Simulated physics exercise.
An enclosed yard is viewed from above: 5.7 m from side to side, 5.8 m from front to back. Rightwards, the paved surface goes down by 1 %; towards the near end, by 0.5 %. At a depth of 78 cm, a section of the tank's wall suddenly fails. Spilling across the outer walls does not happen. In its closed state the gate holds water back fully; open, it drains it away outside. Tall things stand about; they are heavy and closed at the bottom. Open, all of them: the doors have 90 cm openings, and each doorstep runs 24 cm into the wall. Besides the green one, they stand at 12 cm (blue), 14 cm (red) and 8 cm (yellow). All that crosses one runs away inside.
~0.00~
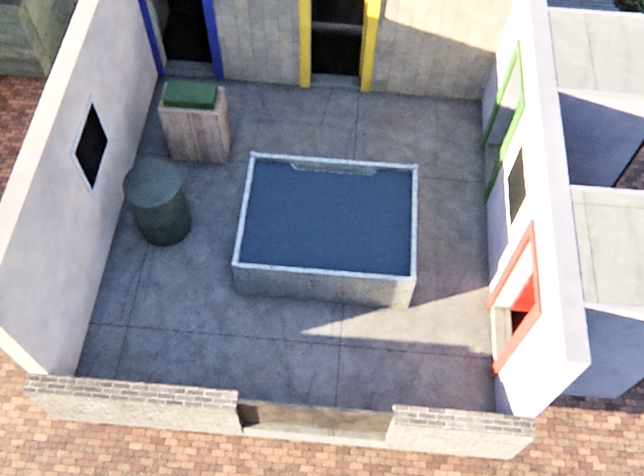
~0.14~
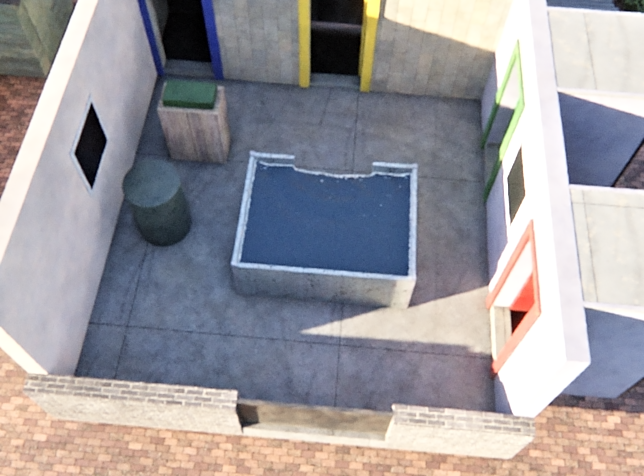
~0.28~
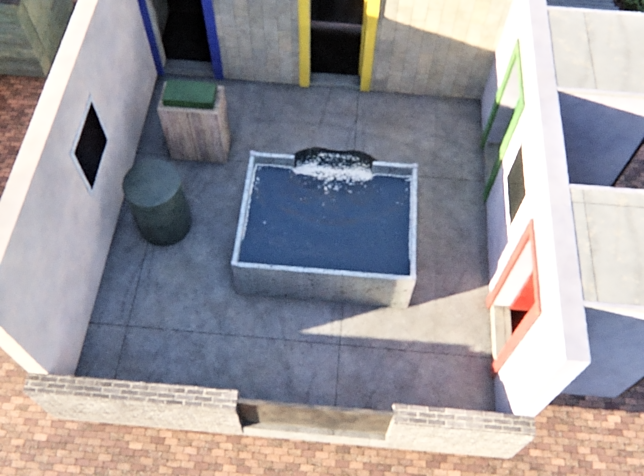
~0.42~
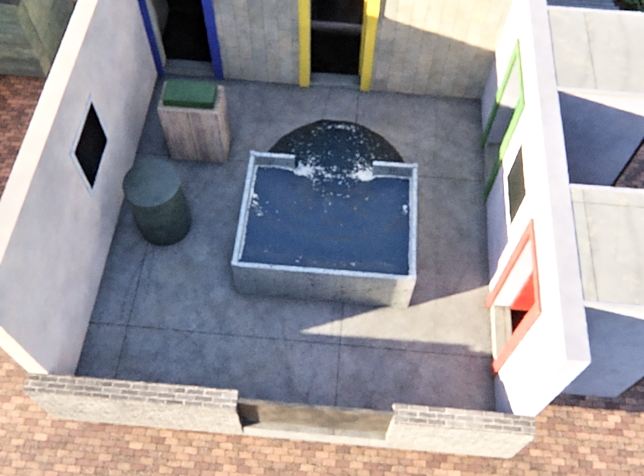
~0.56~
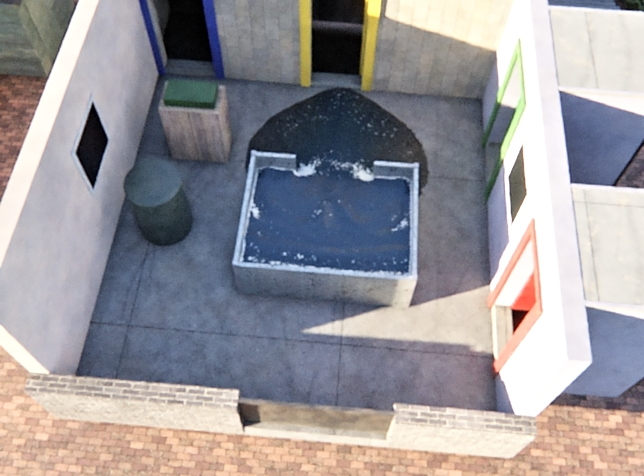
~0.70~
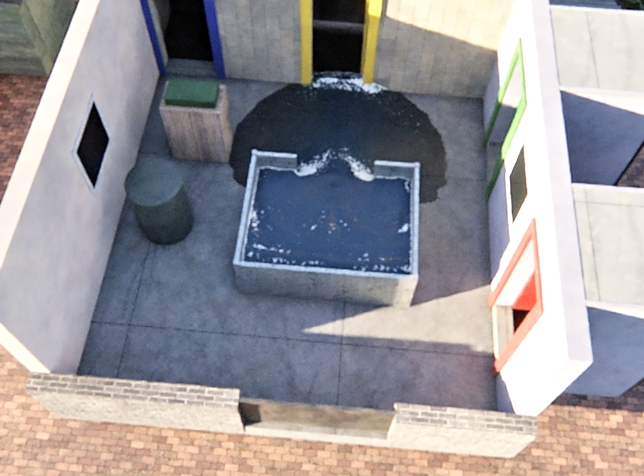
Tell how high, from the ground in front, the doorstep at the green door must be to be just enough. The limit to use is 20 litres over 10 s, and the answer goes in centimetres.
It must be about 9.5 cm high.
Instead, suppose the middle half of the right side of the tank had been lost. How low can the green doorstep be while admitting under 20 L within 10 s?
Estimate: Near 12.0 cm.
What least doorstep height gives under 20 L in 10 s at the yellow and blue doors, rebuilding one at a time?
You'd want about 38 centimetres at yellow and about 14.5 centimetres at blue.
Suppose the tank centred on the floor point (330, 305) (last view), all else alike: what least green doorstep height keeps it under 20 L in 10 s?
Near 13.5 cm.
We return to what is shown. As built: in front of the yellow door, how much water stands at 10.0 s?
Roughly 7.5 cm deep.
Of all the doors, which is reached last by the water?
Last: Red.
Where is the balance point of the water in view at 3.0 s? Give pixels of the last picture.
About (333, 183).
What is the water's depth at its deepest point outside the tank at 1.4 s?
About 38 cm.
After 1.4 s water covers 30 % of the floor, deepest (38 cm) near (335, 181); 3 cm at the green door, 0 litres in over its 20 cm doorstep.
After 3.0 s water covers 50 % of the floor, deepest (30 cm) near (467, 98); 13 cm at the green door, 0 litres in over its 20 cm doorstep.
After 10.0 s water covers 100 % of the floor, deepest (15 cm) near (478, 123); 11 cm at the green door, 0 litres in over its 20 cm doorstep.
At the green door as built, the water arrived by 1.3 s and peaked near 13 cm at 2.2 s.
With a doorstep of 8 cm, 40 litres would have come in within the 10 s; with 11 cm, 10 litres. So under 20 litres takes about 9.5 cm.
